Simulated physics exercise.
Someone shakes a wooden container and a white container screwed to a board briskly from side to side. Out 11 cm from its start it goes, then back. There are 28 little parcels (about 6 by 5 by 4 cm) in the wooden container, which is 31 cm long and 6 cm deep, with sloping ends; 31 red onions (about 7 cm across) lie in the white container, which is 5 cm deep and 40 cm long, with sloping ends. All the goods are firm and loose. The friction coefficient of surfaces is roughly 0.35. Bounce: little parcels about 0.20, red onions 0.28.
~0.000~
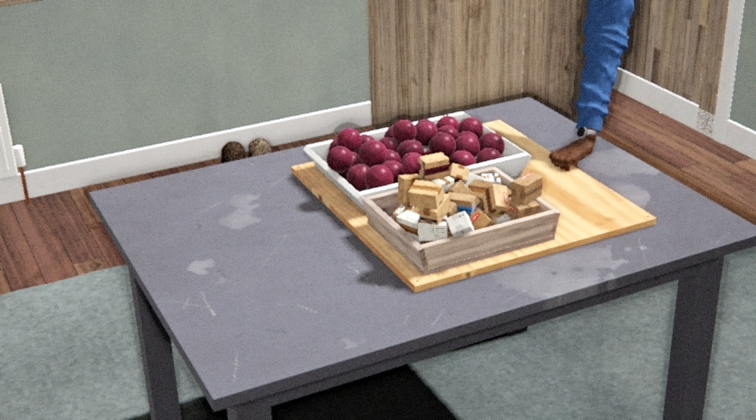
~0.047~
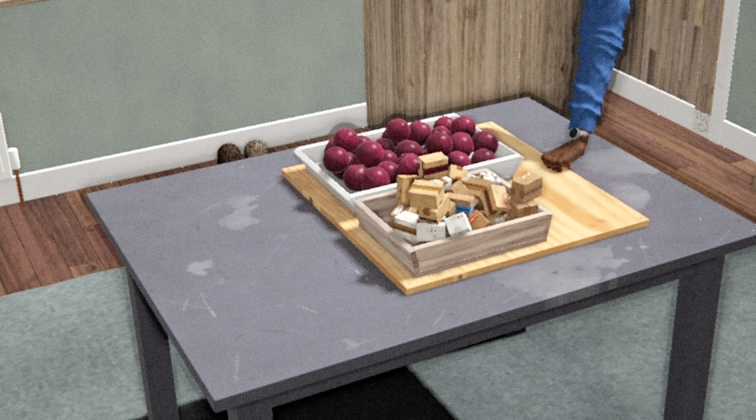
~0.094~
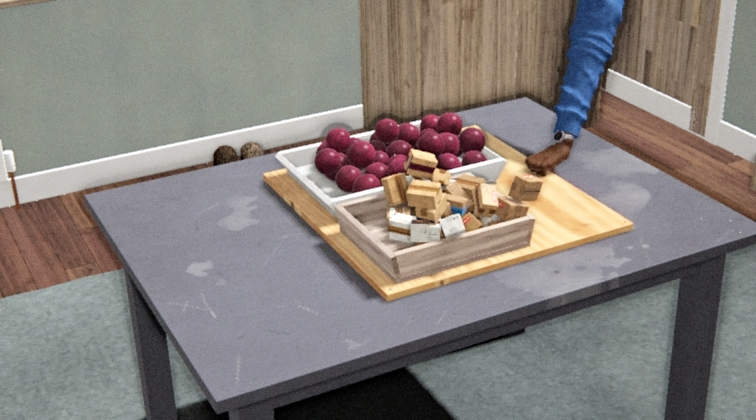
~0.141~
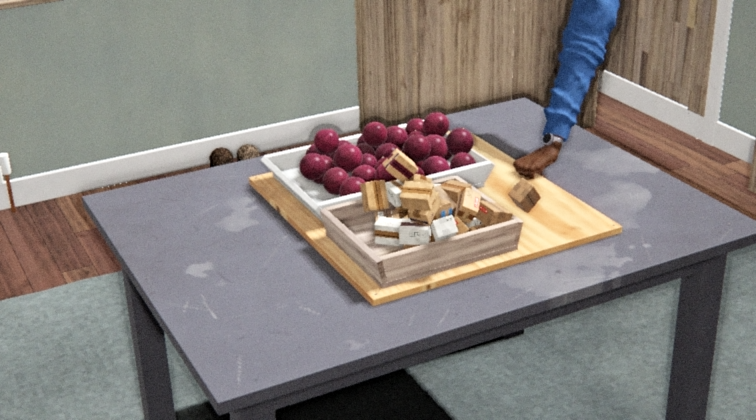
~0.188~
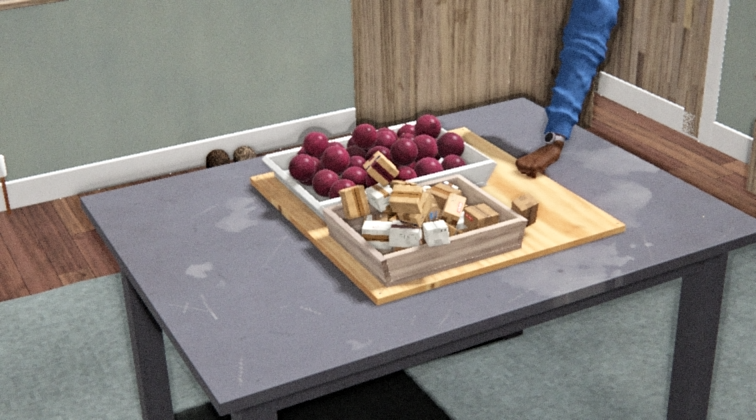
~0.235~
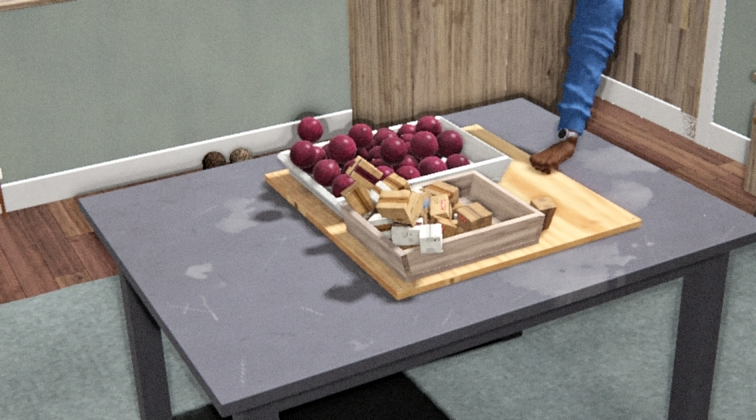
We see a hand at a board on a grey table, which slides left and then back right, carrying a container of dark red balls and a wooden one of small blocks that shift, one block dropping onto the board.
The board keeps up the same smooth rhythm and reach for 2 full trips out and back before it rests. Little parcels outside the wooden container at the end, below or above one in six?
Over a sixth.
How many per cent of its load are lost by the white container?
I'd put the white container at some 5 per cent.
After 0.38 s, 4 of 28 out of the wooden container and 1 of 31 out of the white container.
After 0.56 s, 11 of 28 out of the wooden container and 2 of 31 out of the white container.
After 0.81 s, 11 of 28 out of the wooden container and 2 of 31 out of the white container.
Final count (at 1.14 s), 11 of 28 out of the wooden container and 2 of 31 out of the white container. Asked share, 11 of 28, 39 per cent.
